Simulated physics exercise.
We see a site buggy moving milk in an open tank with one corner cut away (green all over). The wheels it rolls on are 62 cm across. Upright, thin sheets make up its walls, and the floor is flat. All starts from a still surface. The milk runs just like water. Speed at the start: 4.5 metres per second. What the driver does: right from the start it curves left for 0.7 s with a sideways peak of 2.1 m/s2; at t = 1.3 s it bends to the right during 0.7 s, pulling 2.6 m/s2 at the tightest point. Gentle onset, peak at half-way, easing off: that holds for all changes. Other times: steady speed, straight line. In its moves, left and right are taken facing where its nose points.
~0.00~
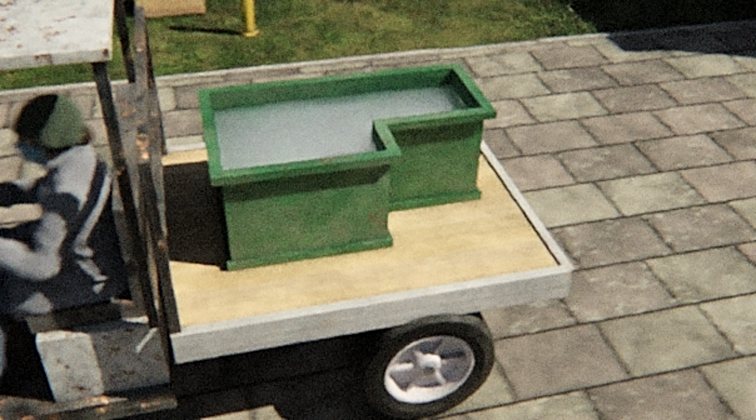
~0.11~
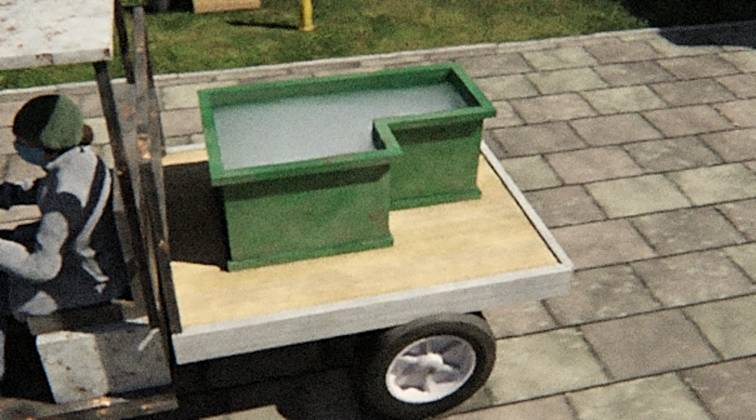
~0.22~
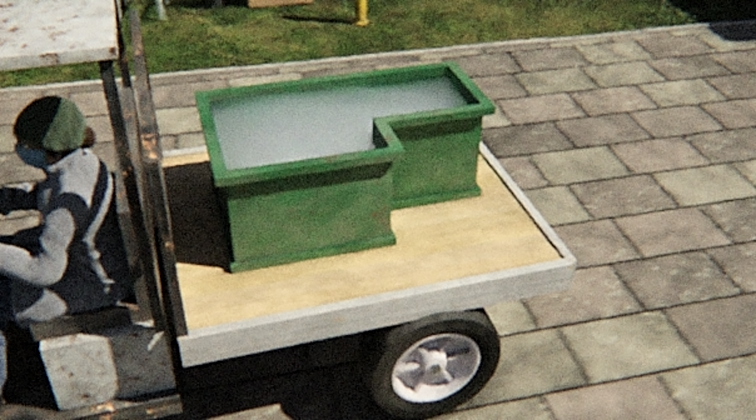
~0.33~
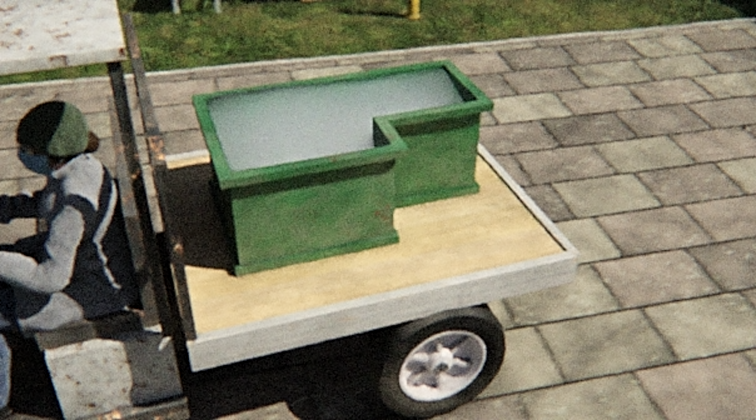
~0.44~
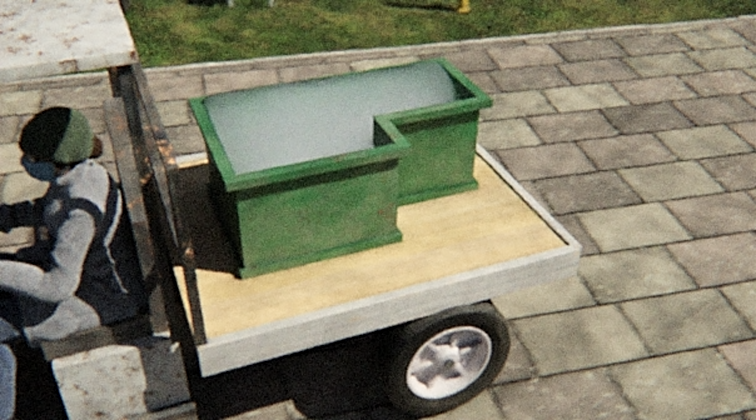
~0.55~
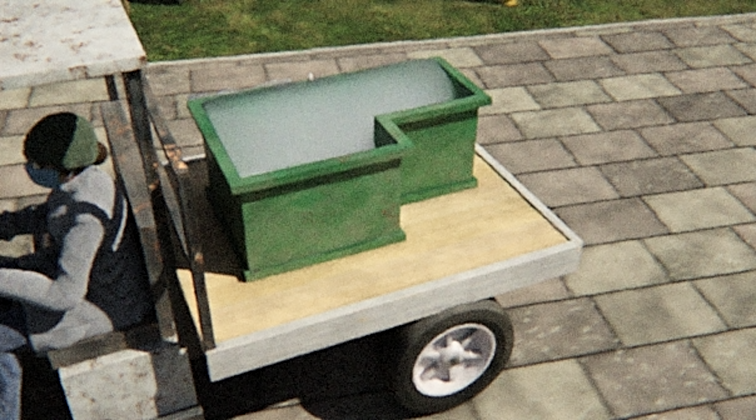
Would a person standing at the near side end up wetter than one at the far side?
Yes: Oh, it's going to splash right at us.
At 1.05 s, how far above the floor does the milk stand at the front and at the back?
Around 38 cm toward the front, with 36 cm behind.
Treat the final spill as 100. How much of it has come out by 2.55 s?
About 70 per cent.
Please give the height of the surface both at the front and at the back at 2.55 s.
Measured: Front = 36 cm, back = 34 cm.
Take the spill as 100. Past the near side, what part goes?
Near 60 per cent of the spill.
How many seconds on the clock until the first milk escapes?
It happens at some 0.8 s.
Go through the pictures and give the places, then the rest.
The surface is at (229, 113) by the front wall; at (442, 90) by the back wall; it shows no tilt against the walls; the front is on the left, levels are read along the far wall; a wheel hub at (433, 377), in the first frame.
The surface is at (228, 110) by the front wall; at (441, 89) by the back wall; it shows no tilt against the walls, in the second frame.
The surface is at (227, 108) by the front wall; at (439, 82) by the back wall; it climbs 8° towards the far side, in the third frame.
The surface is at (224, 103) by the front wall; at (435, 76) by the back wall; it climbs 17° towards the far side, in the fourth frame.
The surface is at (222, 101) by the front wall; at (432, 68) by the back wall; it climbs 2° towards the right end and 22° towards the far side, in the fifth frame.
The surface is at (222, 108) by the front wall; at (429, 68) by the back wall; it climbs 3° towards the right end and 20° towards the far side; a wheel hub at (459, 367), in the sixth frame.
By 1.05 s the surface is 38 cm up at the front and 36 cm at the back; 1 per cent is out, over the far side.
By 1.75 s the surface is 38 cm up at the front and 36 cm at the back; 1 per cent is out, over the far side.
By 2.55 s the surface is 35 cm up at the front and 34 cm at the back; 5 per cent is out, over the near side, a little elsewhere.
By 4.99 s 7 per cent is out, over the near side and the far side, a little elsewhere; the near side has passed 4 per cent and the far side 2.
